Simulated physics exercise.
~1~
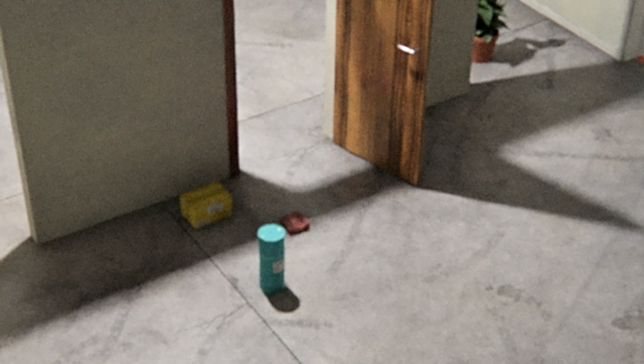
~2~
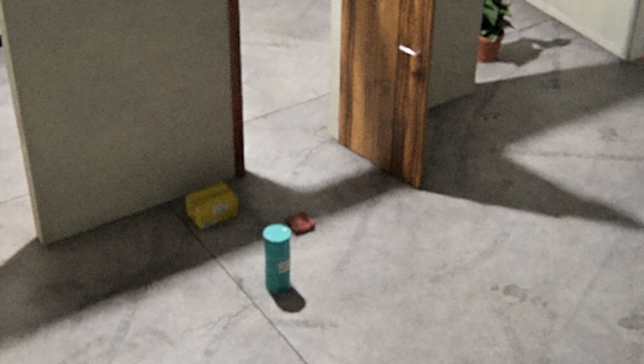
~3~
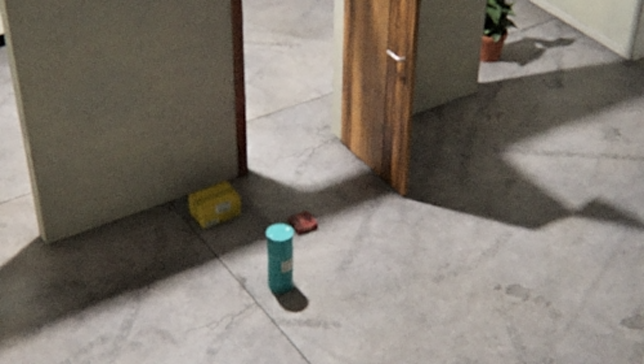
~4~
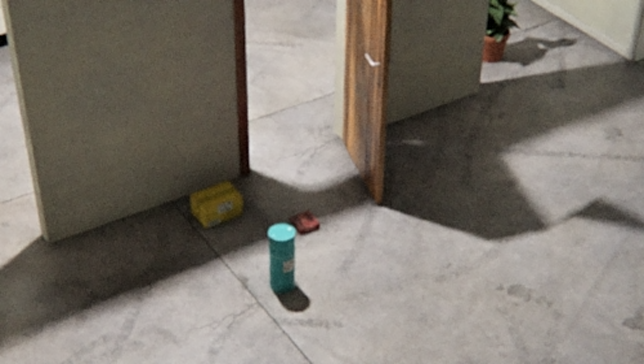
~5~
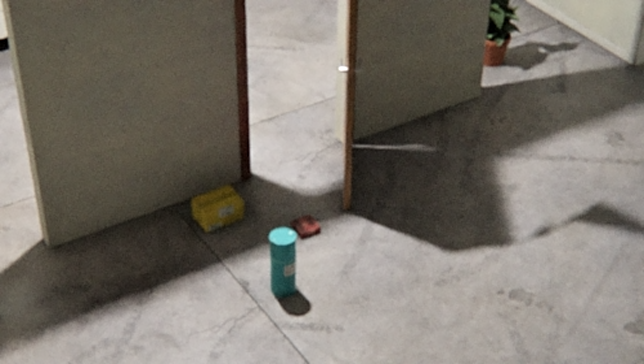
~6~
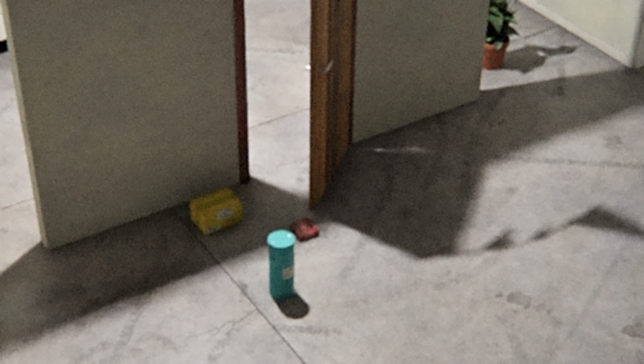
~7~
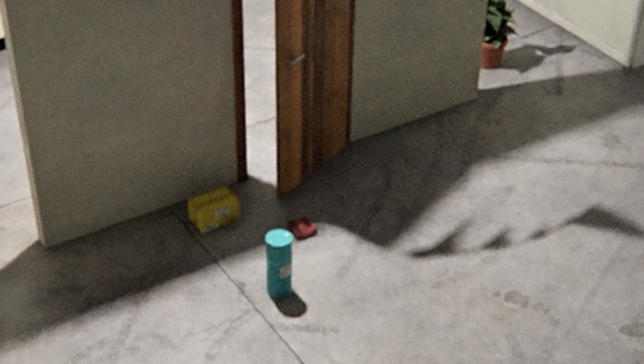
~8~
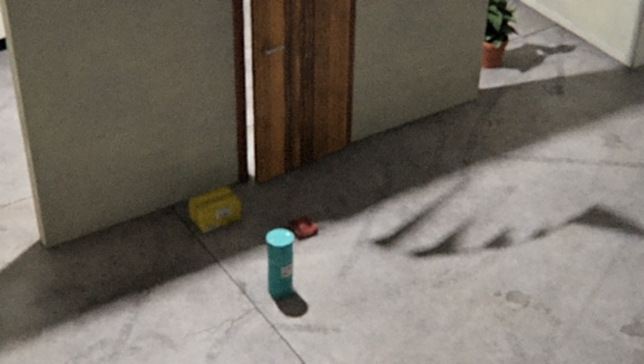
A wooden door swings left past a red packet until it is nearly closed.
